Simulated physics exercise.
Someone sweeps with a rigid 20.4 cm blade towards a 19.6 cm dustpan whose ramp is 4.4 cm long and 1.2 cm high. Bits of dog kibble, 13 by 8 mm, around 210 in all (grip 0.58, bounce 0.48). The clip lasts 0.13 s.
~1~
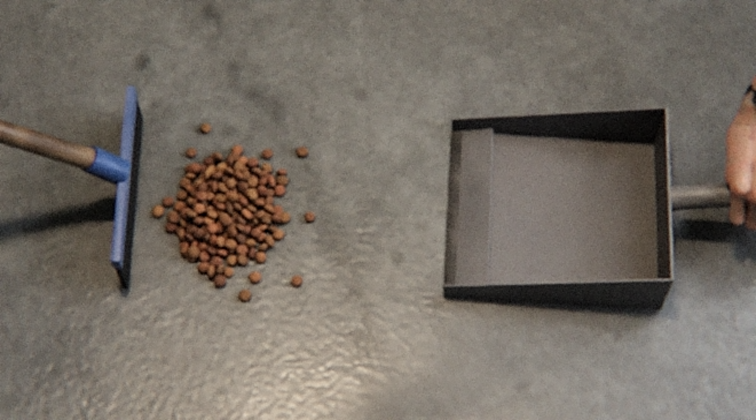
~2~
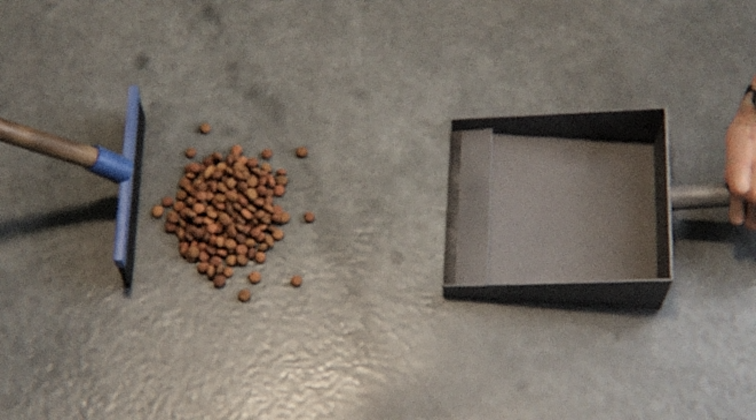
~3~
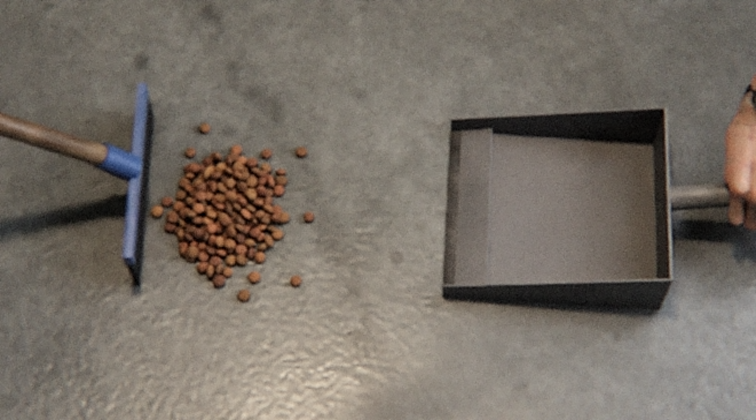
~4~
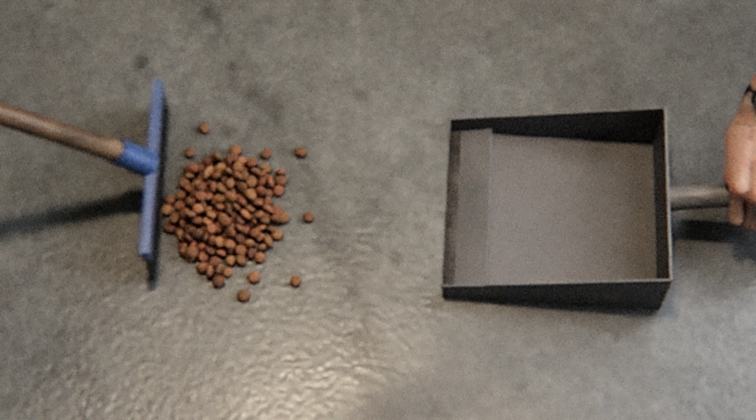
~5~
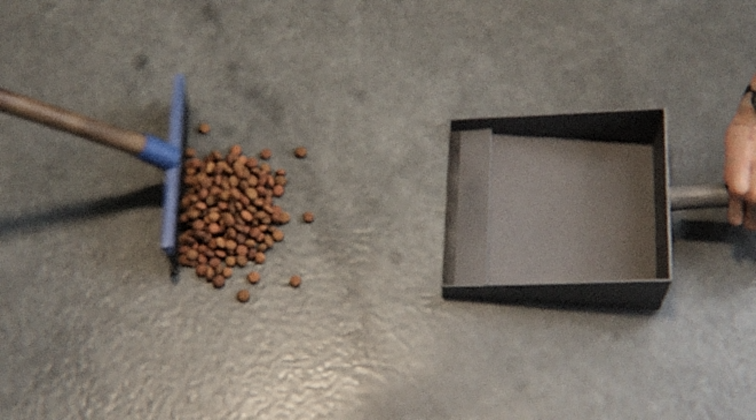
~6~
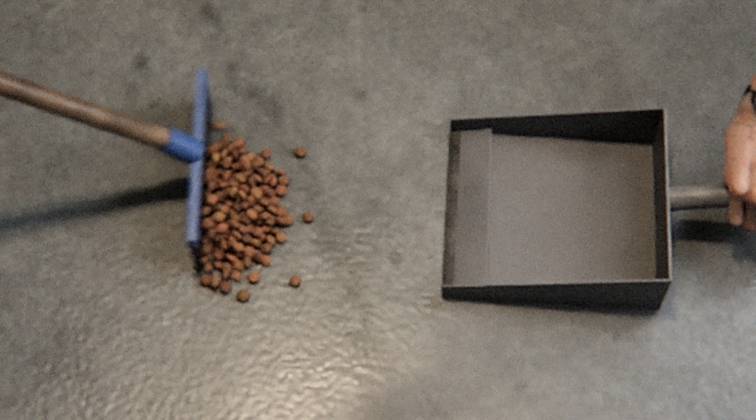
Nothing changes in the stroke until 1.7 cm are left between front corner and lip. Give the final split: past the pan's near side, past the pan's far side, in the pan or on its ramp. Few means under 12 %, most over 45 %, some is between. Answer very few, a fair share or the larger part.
Past the pan's near side: Very few; past the pan's far side: A fair share; in the pan or on its ramp: A fair share.
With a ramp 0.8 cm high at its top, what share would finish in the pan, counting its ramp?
It would be near 35 per cent.
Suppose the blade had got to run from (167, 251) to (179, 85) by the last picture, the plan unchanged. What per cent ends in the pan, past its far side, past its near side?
Pan 30, far 20, near 5.
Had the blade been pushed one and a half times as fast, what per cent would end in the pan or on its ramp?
It would be near 45 per cent.
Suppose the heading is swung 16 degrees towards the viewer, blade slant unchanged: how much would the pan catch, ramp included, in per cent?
It would be near 55 per cent.
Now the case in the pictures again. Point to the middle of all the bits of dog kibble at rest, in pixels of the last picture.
Near (456, 169).
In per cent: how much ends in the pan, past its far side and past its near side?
Near side 5, far side 25, pan 35.
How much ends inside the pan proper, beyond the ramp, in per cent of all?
Some 10 per cent.
Then, 0.14 s after the last picture, middle of the blade 13 cm from the lip; 0 % over the lip, far side 10 %, near side 5 %.
Then, 0.23 s after the last picture, middle of the blade 5 cm from the lip; 0 % over the lip, far side 20 %, near side 5 %.
Then, 0.46 s after the last picture, middle of the blade 2 cm from the lip; 35 % over the lip, far side 25 %, near side 5 %.
In the end, near side 5 %, far side 25 %, pan 35 %, in front of the lip or behind the blade 30 %.
